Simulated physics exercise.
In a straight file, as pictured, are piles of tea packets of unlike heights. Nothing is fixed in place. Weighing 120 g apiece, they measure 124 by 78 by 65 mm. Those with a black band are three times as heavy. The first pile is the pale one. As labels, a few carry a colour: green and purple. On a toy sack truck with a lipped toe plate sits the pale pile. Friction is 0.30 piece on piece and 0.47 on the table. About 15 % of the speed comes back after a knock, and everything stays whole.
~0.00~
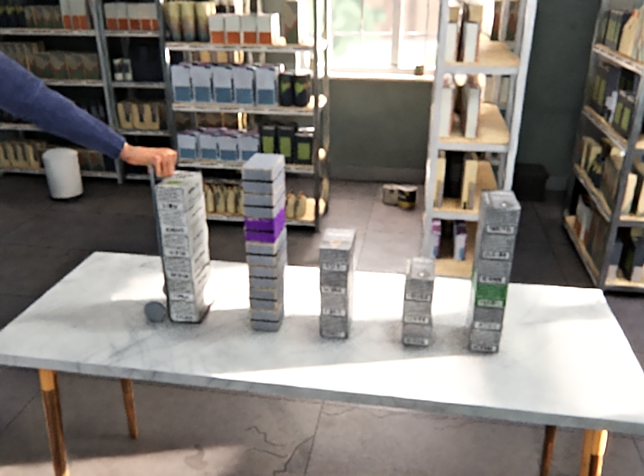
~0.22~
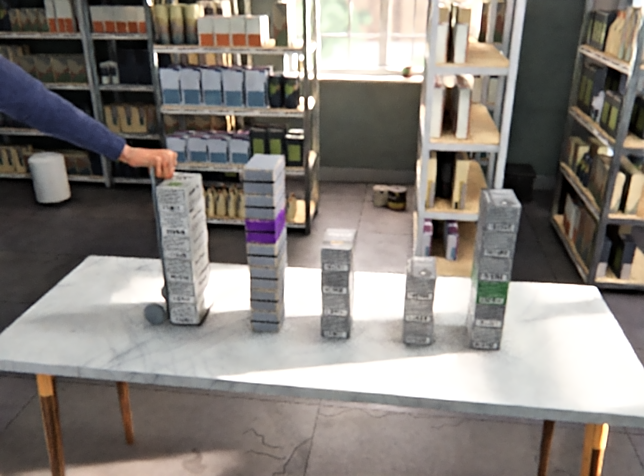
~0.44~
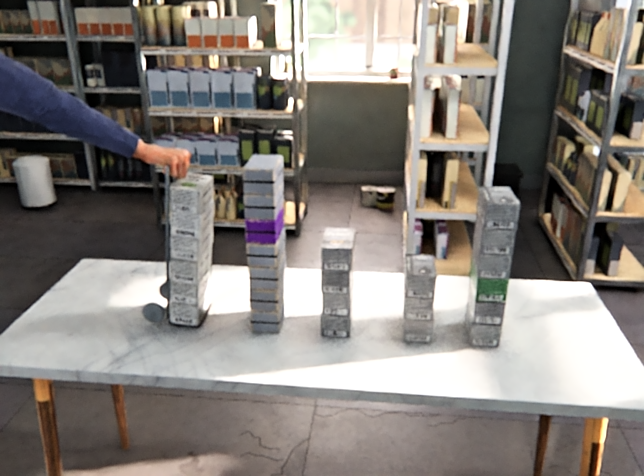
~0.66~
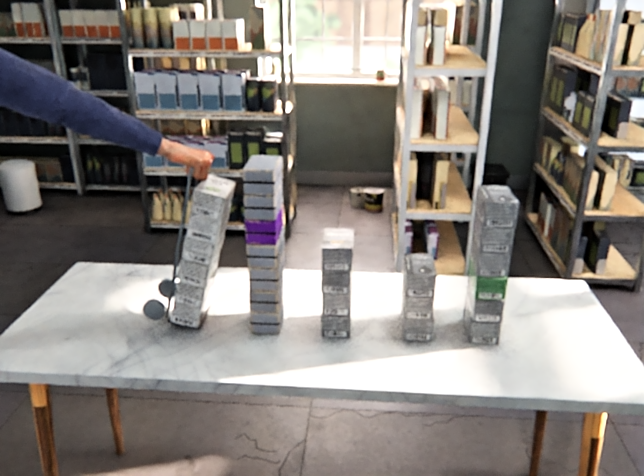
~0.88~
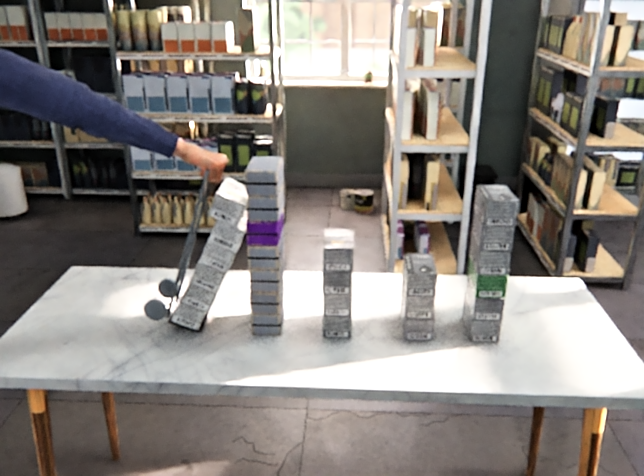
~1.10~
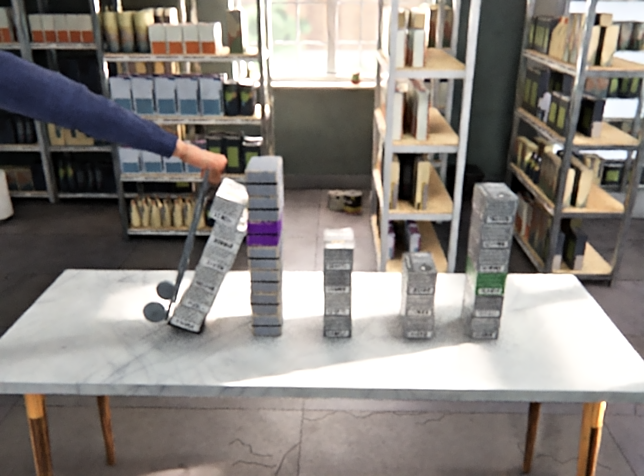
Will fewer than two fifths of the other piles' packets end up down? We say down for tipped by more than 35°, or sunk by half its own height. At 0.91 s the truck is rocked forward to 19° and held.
Yes, fewer than two fifths of them do.
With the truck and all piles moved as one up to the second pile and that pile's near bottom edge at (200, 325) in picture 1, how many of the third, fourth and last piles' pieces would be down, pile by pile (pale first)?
Pile by pile, you'd see third at 0, fourth at 0 and last at 0 down.
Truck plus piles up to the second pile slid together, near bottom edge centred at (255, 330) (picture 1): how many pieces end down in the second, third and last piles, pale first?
The tally would be second 0, then third 0, then last 0.
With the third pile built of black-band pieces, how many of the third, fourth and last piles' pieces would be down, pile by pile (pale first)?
Pieces down: Third pile 0, fourth pile 0, last pile 0.
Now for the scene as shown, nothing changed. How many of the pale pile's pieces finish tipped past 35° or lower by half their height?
That happens to 0 of them.
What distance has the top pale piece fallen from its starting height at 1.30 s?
2 cm lower.
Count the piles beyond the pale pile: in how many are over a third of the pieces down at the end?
Looks like 0 of them in total.
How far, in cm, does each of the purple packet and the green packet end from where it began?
For purple it's 0 cm, and for green it's 0 cm.
After 1.30 s, 0 of the pale pile down; none of the 20 other packets down.
After 1.72 s, 0 of the pale pile down; none of the 20 other packets down, 1 disturbed.
In the end (2.0 s), 0 of the pale pile down; none of the 20 other packets down, 1 disturbed; purple packet unmoved; green packet unmoved. That is 0 per cent. From the last view, middles, purple packet near (265, 225), green packet near (485, 273).
